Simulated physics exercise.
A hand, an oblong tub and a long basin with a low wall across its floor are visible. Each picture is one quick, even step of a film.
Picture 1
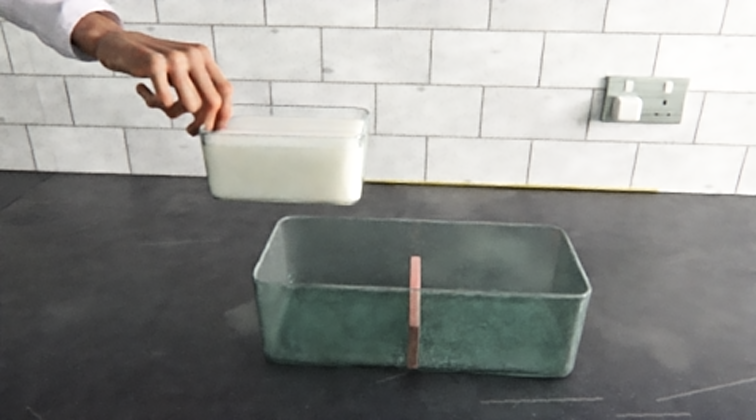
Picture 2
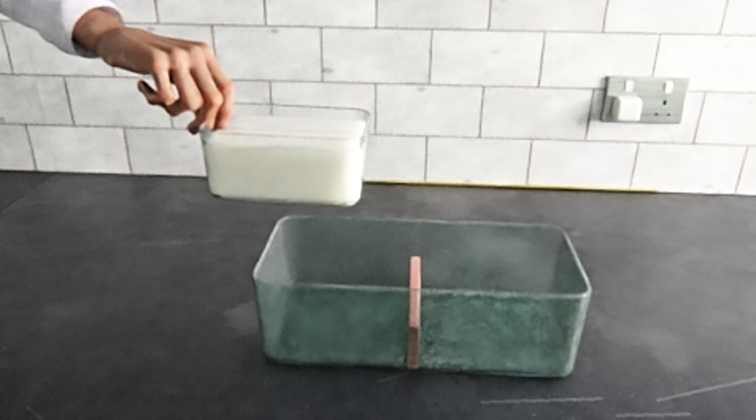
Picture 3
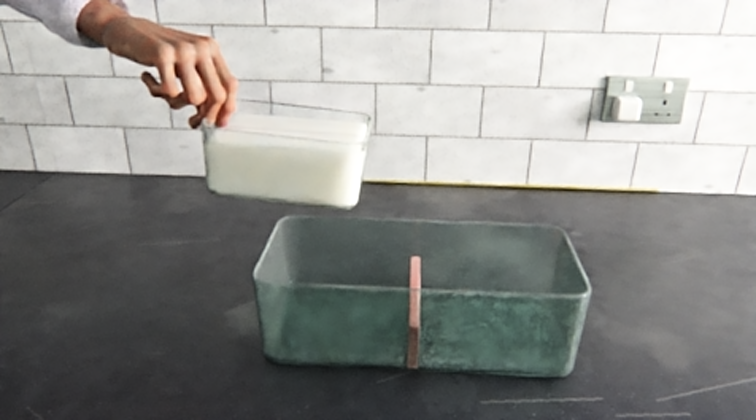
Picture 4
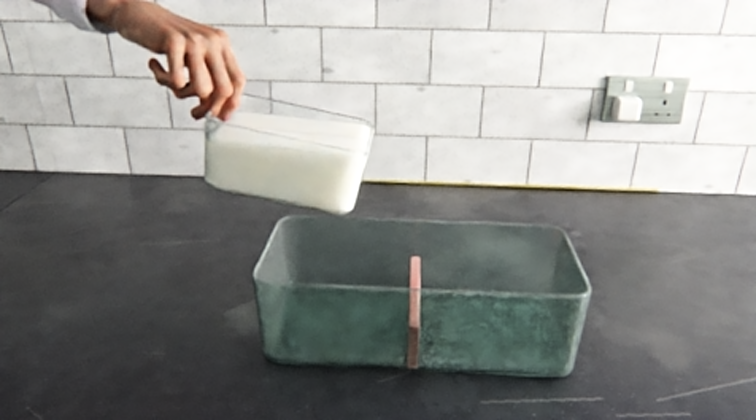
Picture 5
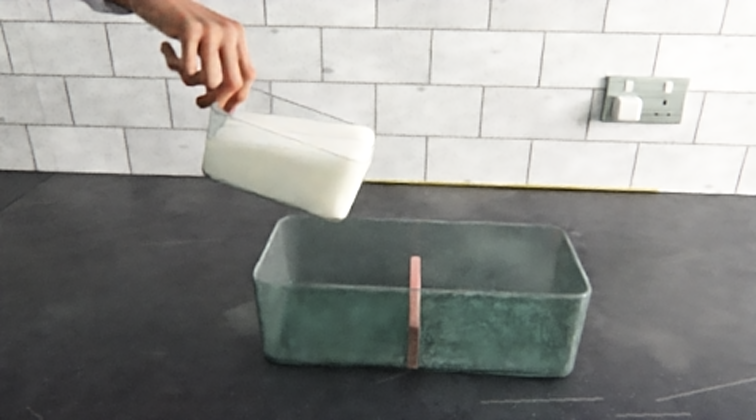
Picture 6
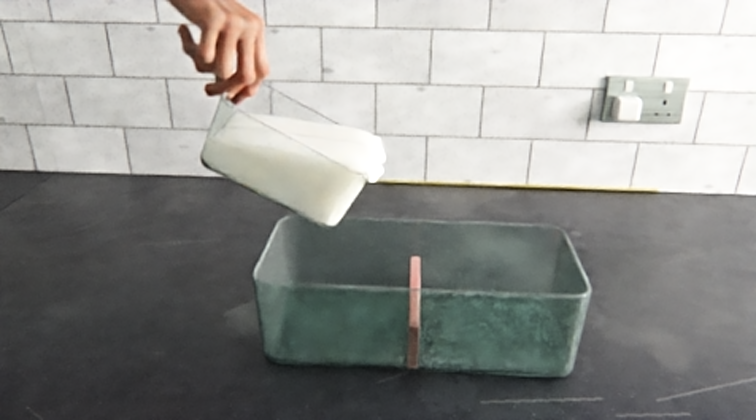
The footage shows a hand holding a clear oblong tub of milk above a long glass basin with a low pink wall across its floor, then tilting the tub rightward until milk starts pouring over its right rim.
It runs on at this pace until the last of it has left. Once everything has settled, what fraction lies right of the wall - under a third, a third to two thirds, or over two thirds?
Lands in the middle band.
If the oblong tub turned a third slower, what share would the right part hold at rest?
About 60 per cent would end up there.
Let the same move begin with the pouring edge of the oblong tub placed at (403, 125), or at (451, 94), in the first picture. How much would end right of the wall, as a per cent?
You'd see around 75 per cent, and then around 85 per cent.
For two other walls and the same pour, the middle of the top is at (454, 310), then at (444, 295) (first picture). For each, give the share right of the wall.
The first gives 30 %, the second 10 %.
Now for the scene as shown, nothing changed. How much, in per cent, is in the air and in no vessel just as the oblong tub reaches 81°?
That comes to near 35 percent.
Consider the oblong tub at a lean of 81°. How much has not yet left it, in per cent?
About 25 % remains.
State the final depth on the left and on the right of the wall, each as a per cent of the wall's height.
Left 30 per cent, right 30.
A moment on, the oblong tub is tipped on its side and 26 per cent is still to pour, 9 is left of the wall and 31 right of it.
Next, the oblong tub is tipped on its side and 7 per cent is still to pour, 40 is left of the wall and 46 right of it.
Then the oblong tub is tipped on its side and 2 per cent is still to pour, 45 is left of the wall and 47 right of it.
Later the oblong tub is tipped on its side and 1 per cent is still to pour, 47 is left of the wall and 47 right of it.
At rest 48 per cent lies left of the wall, 47 right of it and 5 outside.
